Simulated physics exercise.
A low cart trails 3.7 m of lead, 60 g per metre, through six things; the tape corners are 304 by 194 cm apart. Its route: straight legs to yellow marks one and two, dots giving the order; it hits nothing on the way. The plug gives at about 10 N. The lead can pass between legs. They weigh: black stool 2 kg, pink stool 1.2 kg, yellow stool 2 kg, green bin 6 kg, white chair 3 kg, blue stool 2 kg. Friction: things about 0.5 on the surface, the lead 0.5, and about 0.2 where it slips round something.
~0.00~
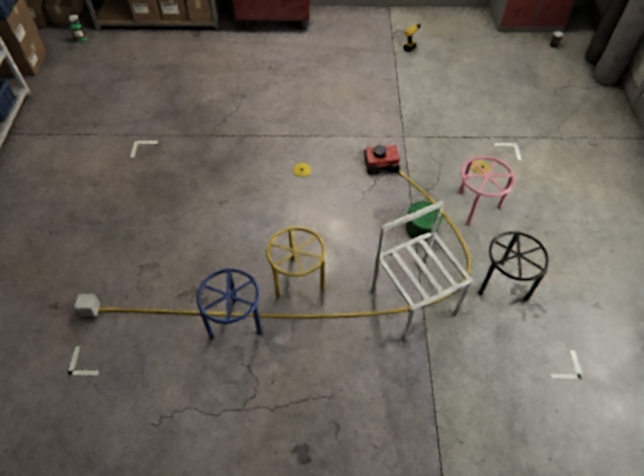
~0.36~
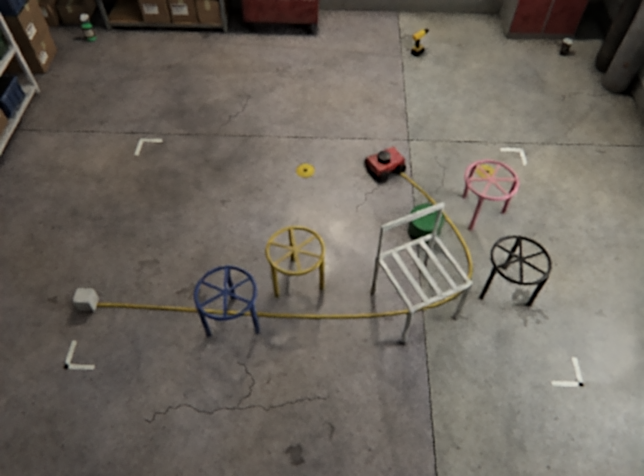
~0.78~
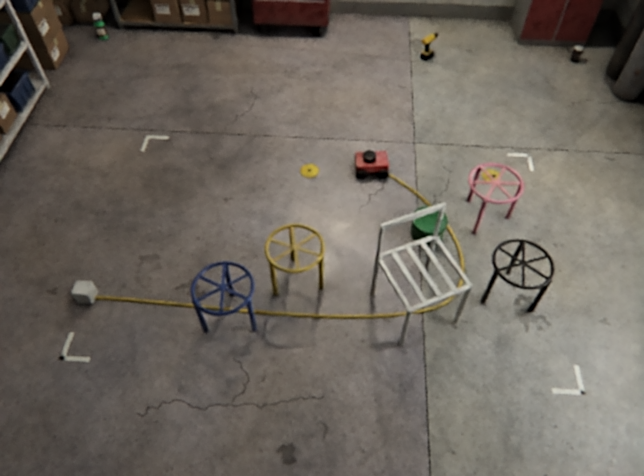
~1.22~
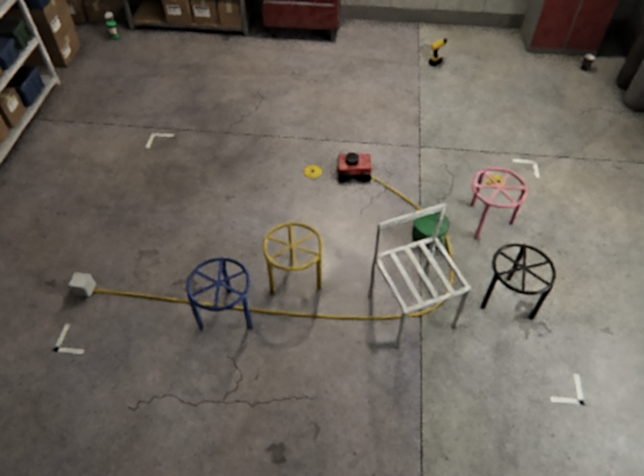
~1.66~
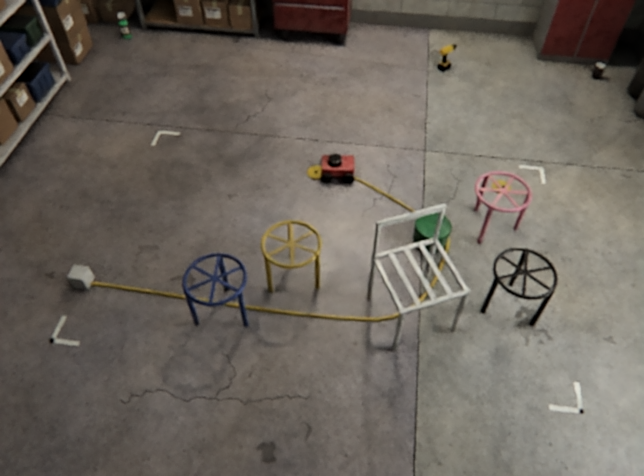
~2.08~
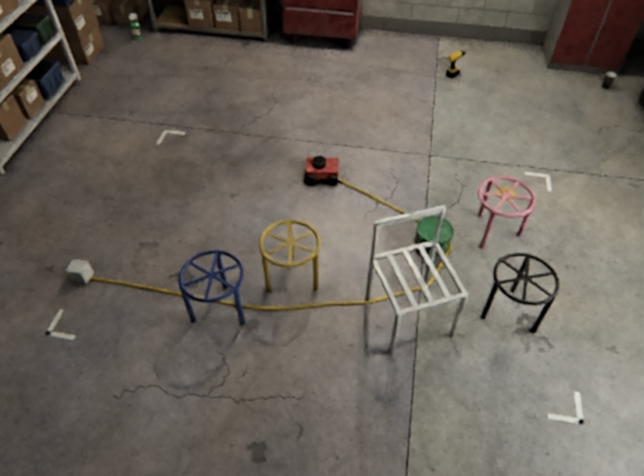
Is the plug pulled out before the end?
Outcome: The plug holds.
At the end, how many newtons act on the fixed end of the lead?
About 0 N.
By 3.2 s, cart at (363, 178), lead slack at the fixed end; nothing else has moved.
By 4.3 s, cart at (414, 183), lead slack at the fixed end; nothing else has moved.
By 5.3 s, cart at (466, 188), lead slack at the fixed end; nothing else has moved.
By 6.4 s, cart at (506, 192), lead slack at the fixed end; nothing else has moved.
By 6.8 s, cart at (506, 192), lead slack at the fixed end; nothing else has moved.
